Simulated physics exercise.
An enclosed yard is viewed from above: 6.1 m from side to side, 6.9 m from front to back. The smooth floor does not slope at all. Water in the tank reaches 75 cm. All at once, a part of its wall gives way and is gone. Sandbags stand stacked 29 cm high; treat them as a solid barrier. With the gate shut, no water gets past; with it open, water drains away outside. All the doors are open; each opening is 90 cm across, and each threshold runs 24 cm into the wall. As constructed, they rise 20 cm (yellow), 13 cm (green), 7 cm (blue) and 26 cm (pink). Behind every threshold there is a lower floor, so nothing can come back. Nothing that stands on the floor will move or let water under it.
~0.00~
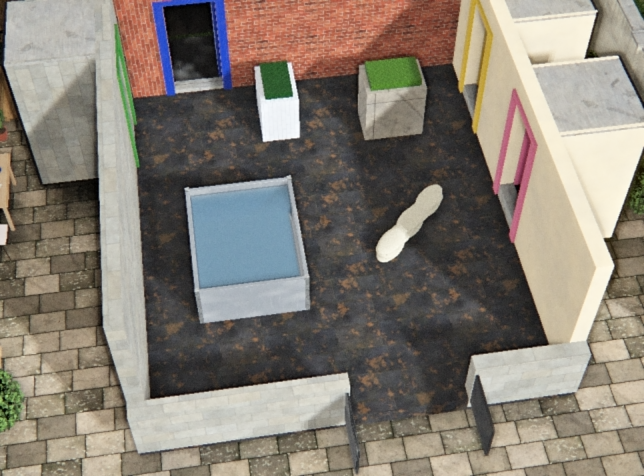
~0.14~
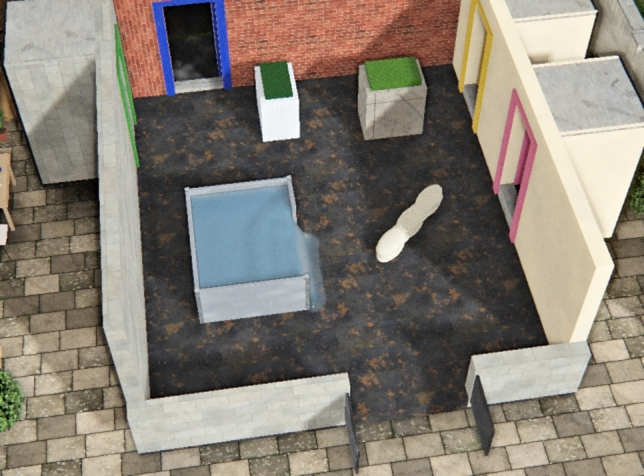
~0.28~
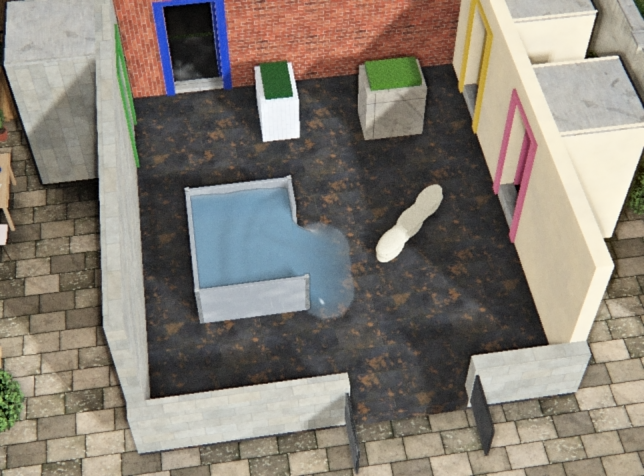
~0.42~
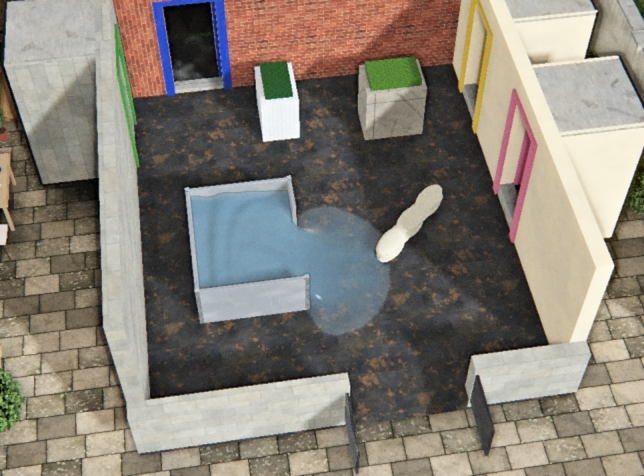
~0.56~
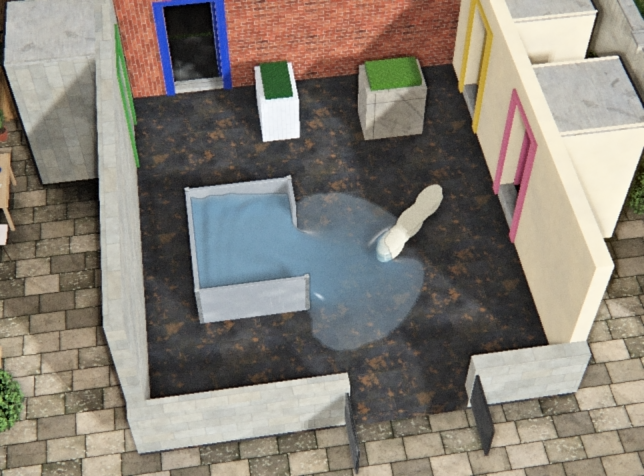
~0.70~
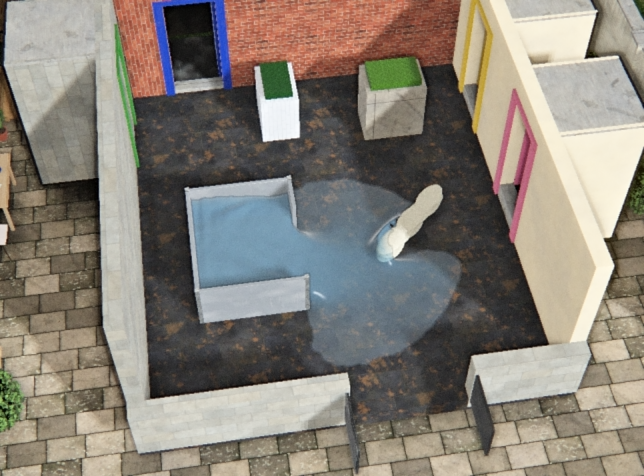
A walled yard with a dark, mottled floor is seen from above by a camera that stays still. A pale grey tank of blue water stands left of centre, with a cream, rounded barrier to its right, two grass-topped planters behind, a blue doorway in the brick wall, and yellow and pink doorways on the right. Part of the tank's right side vanishes, and water pours out rightward, fans across the floor, meets the barrier and spreads around its near end.
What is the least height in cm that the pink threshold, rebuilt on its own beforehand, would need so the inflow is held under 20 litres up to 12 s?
Around 7 cm would be enough.
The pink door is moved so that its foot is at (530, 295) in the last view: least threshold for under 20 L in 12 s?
Roughly 22 cm.
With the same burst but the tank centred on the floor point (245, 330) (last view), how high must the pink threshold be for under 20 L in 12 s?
It should be around 13.0 cm high.
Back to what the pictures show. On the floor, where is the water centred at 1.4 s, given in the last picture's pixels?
(313, 265).
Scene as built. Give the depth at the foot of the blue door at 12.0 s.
6.0 cm.
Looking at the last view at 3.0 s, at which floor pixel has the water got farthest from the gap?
Around pixel (446, 66).
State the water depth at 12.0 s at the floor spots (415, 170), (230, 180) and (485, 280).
The three readings, in order, are 6, 5 and 4 cm.
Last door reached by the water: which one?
Last: Green.
After 1.4 s water covers 30 % of the floor, deepest (36 cm) near (379, 267); it has not reached the pink door.
After 3.0 s water covers 45 % of the floor, deepest (26 cm) near (477, 331); 8 cm at the pink door, 0 litres in over its 26 cm threshold.
After 12.0 s water covers 95 % of the floor, deepest (8 cm) near (212, 98); 6 cm at the pink door, 0 litres in over its 26 cm threshold.
At the pink door as built, the water arrived by 1.5 s and peaked near 11 cm at 5.8 s.
With a threshold of 5.5 cm, 40 litres would have come in within the 12 s; with 7.5 cm, 14 litres. So under 20 litres takes about 7 cm.
